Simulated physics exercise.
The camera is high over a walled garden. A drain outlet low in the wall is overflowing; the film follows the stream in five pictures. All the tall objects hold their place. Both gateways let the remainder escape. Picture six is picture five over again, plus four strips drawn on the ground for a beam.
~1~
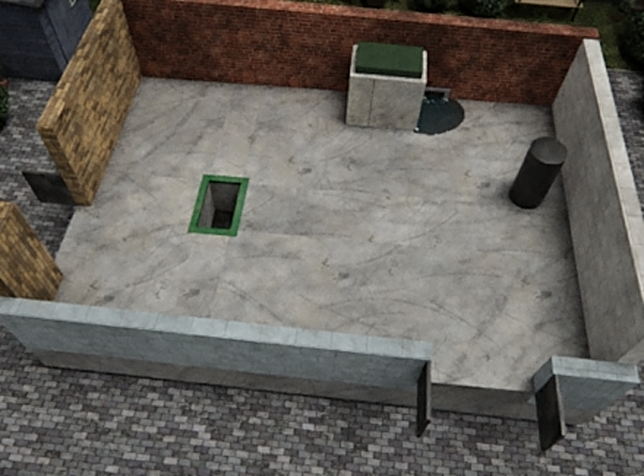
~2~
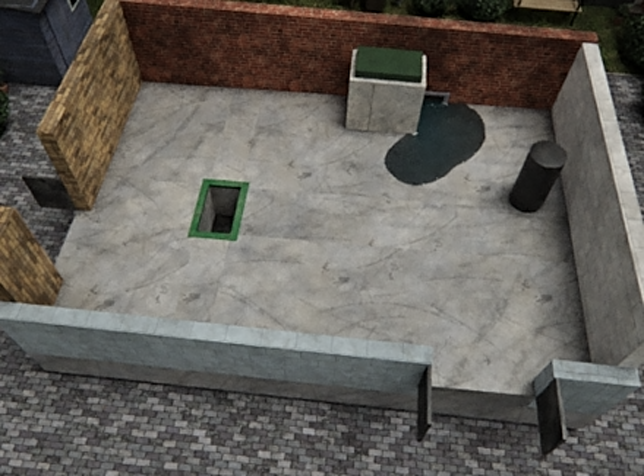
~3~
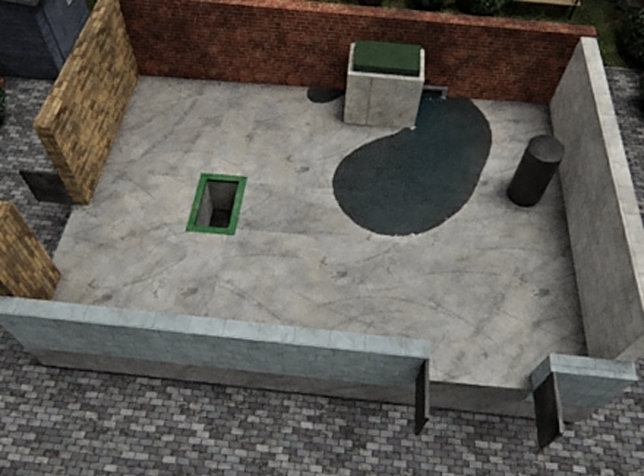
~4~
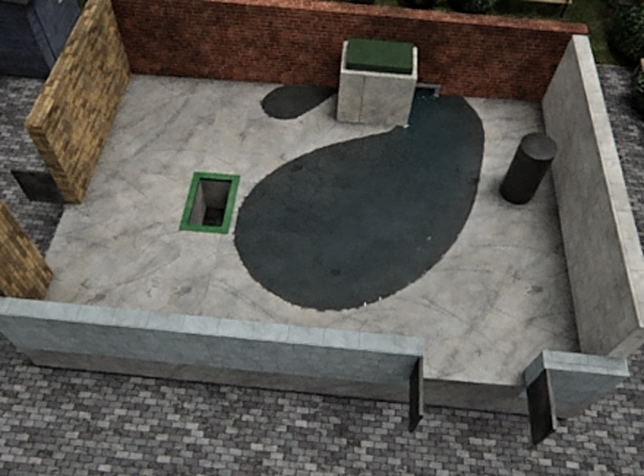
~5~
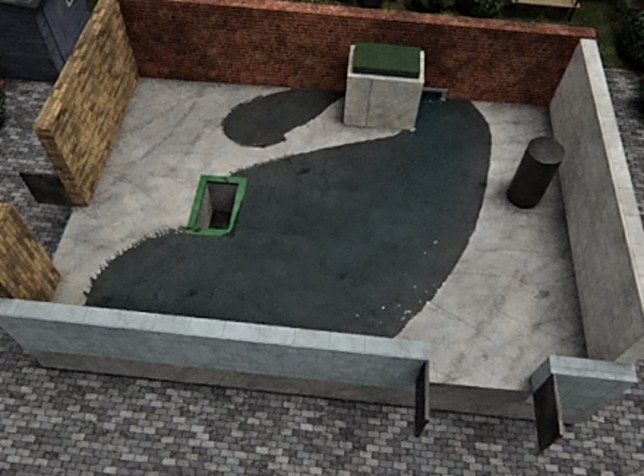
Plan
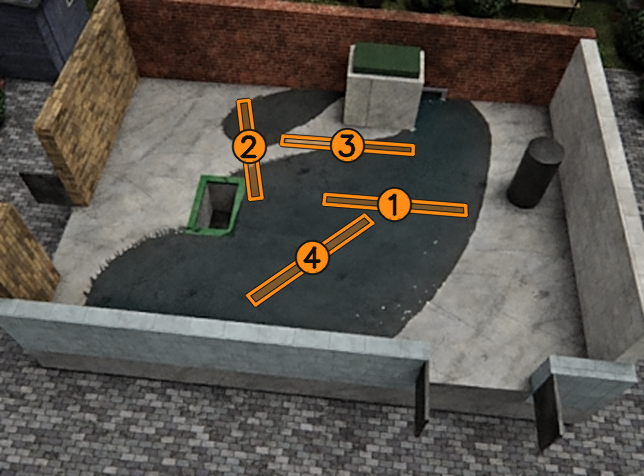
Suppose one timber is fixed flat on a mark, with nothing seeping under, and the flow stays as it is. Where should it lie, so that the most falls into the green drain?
The answer is position 1.
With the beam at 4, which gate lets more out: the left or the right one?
The left one.
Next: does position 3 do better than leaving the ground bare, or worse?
Worse.
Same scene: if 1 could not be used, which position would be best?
That would be 4.
On the marked copy, 1 from (324, 199) to (465, 210); 2 from (243, 100) to (255, 198); 3 from (282, 140) to (413, 150); 4 from (251, 300) to (368, 219).
With 1, about 42 % of the stream goes into the green drain, about 58 % out by the gates.
With 2, about 14 % of the stream goes into the green drain, about 86 % out by the gates.
With 3, about 11 % of the stream goes into the green drain, about 89 % out by the gates.
With 4, about 19 % of the stream goes into the green drain, about 81 % out by the gates.
